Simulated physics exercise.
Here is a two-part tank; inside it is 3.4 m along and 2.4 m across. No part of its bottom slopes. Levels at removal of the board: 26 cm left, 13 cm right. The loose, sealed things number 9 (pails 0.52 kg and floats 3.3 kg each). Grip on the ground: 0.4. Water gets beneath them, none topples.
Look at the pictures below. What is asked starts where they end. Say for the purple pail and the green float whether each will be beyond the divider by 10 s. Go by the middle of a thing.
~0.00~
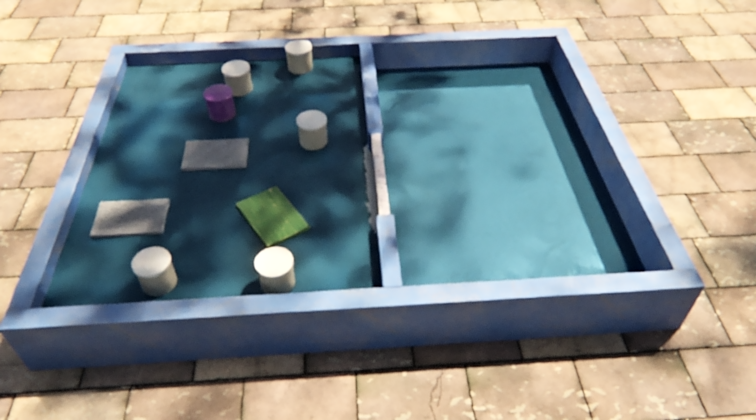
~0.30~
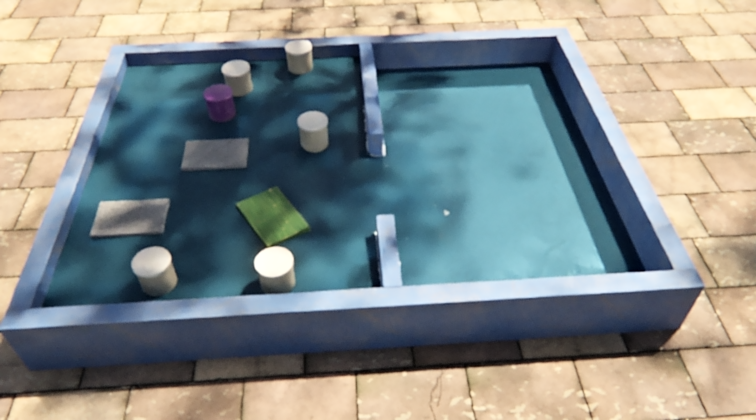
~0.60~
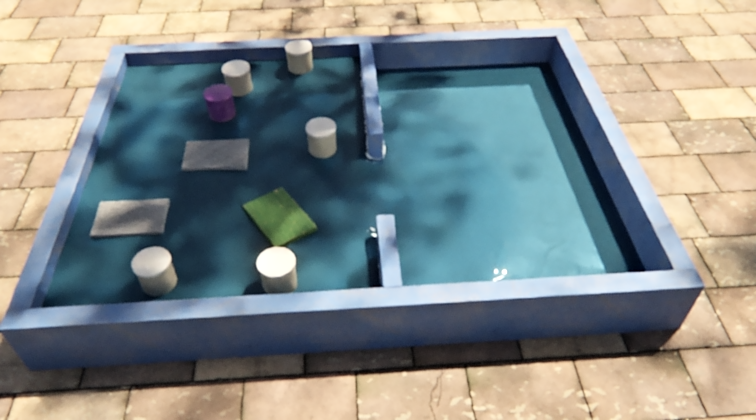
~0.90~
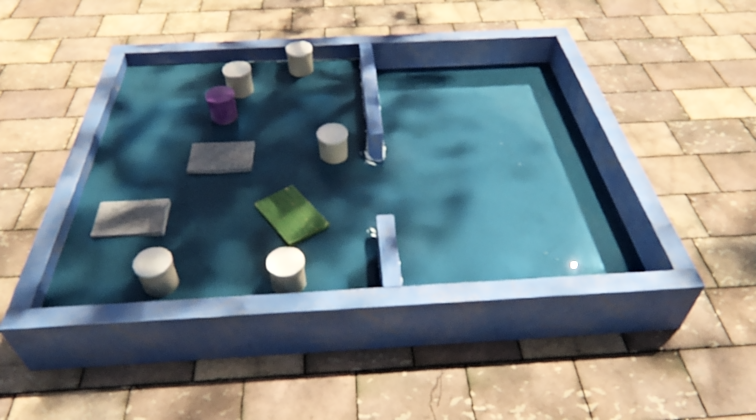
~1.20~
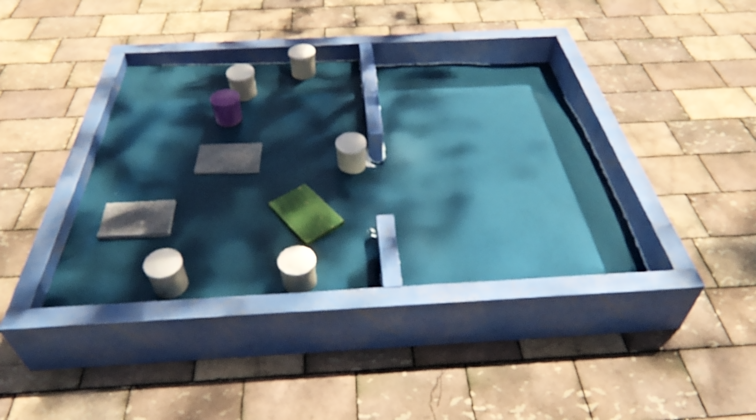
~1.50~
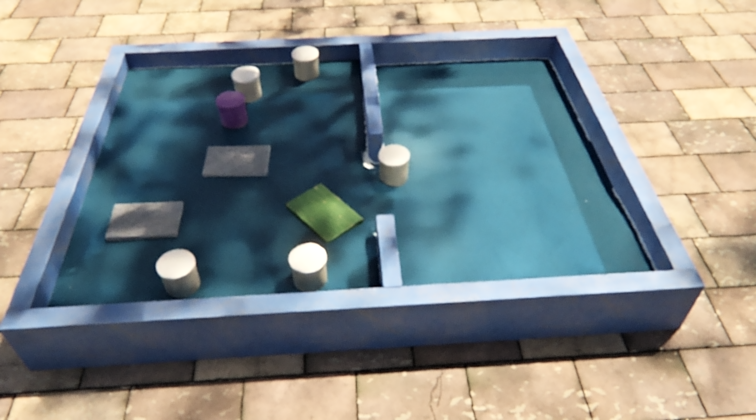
In order: Purple pail not through. Green float through.
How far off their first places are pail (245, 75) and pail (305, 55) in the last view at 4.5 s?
In that order: 20 cm, 20 cm.
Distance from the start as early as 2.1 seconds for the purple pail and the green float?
About 20 and 60 cm.
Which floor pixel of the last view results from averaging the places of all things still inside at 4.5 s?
Roughly at (326, 188).
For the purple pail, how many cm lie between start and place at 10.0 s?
Measured offset: Near 40 cm.
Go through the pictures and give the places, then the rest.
In the first frame, the purple pail at (218, 93), afloat; the green float at (272, 215) floats; 26 cm deep round most things; 0 of 9 have shifted.
In the second frame, the purple pail at (218, 93), afloat; the green float at (272, 215) floats; 26 cm deep round most things; 0 of 9 have shifted.
In the third frame, the purple pail at (218, 93), afloat; the green float at (279, 216), afloat, 4 cm from its start; 26 cm deep round most things; 1 of 9 have shifted.
In the fourth frame, the purple pail at (220, 94) floats; the green float at (291, 213), afloat, 11 cm from its start; about 1600 L in view; 3 of 9 have shifted.
In the fifth frame, the purple pail at (225, 98) floats, 6 cm from its start; the green float at (306, 212), afloat, 20 cm from its start; 23 cm deep round most things; 6 of 9 have shifted.
In the sixth frame, the purple pail at (230, 99) floats, 10 cm from its start; the green float at (324, 211), afloat, 31 cm from its start; 23 cm deep round most things; 9 of 9 have shifted.
After 2.1 s the purple pail is near (243, 106), 0.2 m from its start, afloat; the green float is near (373, 201), 0.6 m from its start, afloat; 1 of 9 are over the mark; 9 afloat.
After 4.5 s the purple pail is near (251, 109), 0.3 m from its start, afloat; the green float is near (524, 126), 1.9 m from its start, afloat; 2 of 9 are over the mark; 9 afloat.
After 7.0 s the purple pail is near (251, 97), 0.2 m from its start, afloat; the green float is near (566, 166), 2.0 m from its start, afloat; 2 of 9 are over the mark; 9 afloat.
After 10.0 s the purple pail is near (272, 103), 0.4 m from its start, afloat; the green float is near (512, 117), 1.9 m from its start, afloat; 2 of 9 are over the mark; 9 afloat.
